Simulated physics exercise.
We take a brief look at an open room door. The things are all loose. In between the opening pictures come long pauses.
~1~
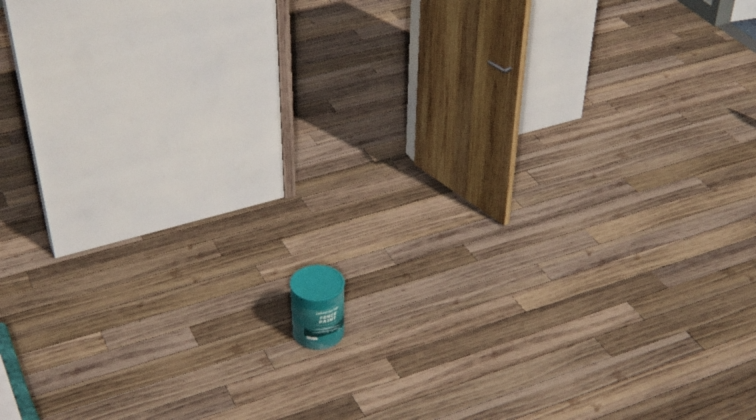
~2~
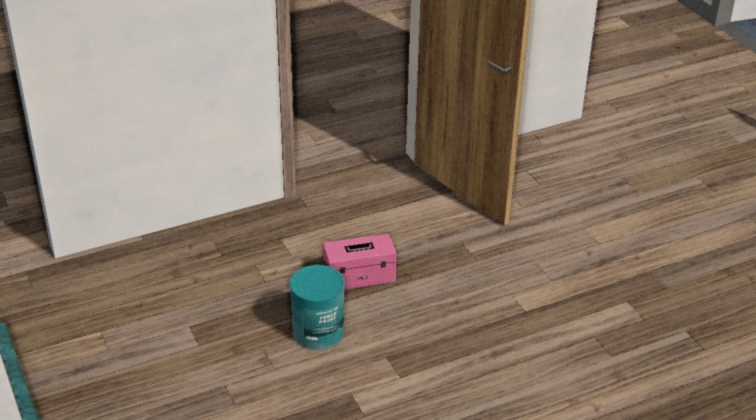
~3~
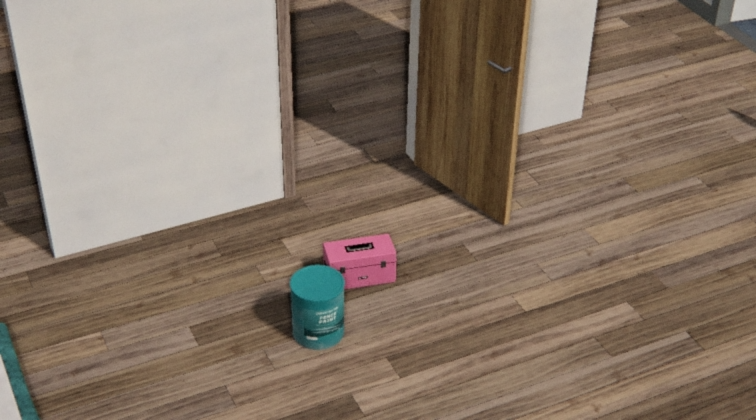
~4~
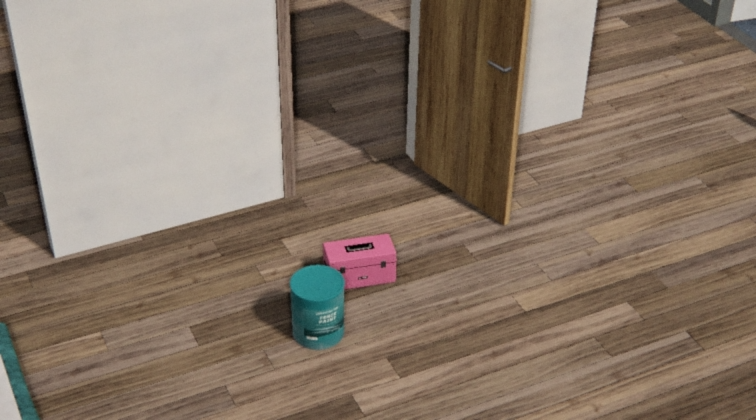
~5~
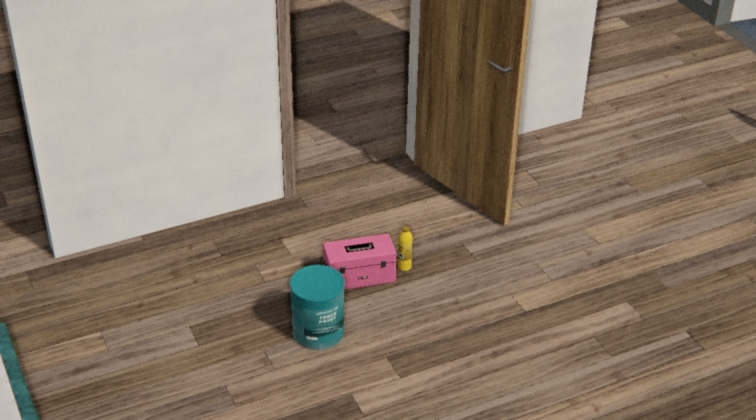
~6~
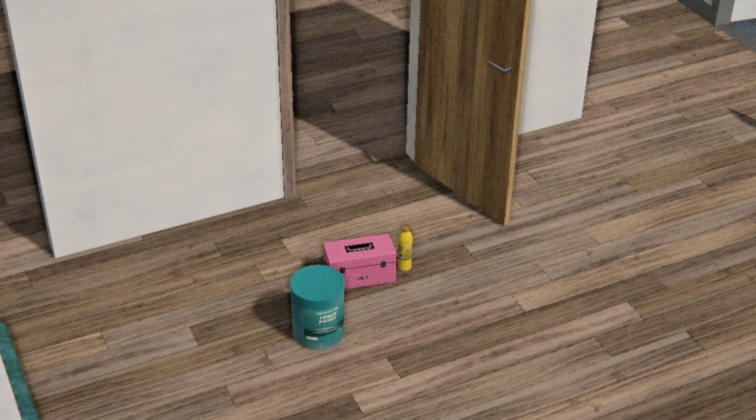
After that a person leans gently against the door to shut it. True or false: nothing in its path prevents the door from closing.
True.
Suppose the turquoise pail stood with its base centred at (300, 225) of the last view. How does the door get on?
Well, after that the door swings fully home.
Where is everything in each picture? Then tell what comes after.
In the first picture, door wide open and still; turquoise pail (318, 308).
In the second picture, door wide open and still; turquoise pail (318, 308); pink toolbox (359, 262).
In the third picture, door wide open and still; turquoise pail (318, 308); pink toolbox (359, 262).
In the fourth picture, door wide open and still; turquoise pail (318, 308); pink toolbox (359, 262).
In the fifth picture, door wide open and still; turquoise pail (318, 308); pink toolbox (359, 262).
In the sixth picture, door wide open and still; yellow bottle (405, 248); turquoise pail (318, 308).
Then, 0.80 s after the last picture, open by 81°.
Then, 1.40 s after the last picture, open by 51°.
Then, 2.10 s after the last picture, open by 16°.
At rest, open by 0°; all 3 in place. Seen from the same camera at the end, yellow bottle near (405, 248).
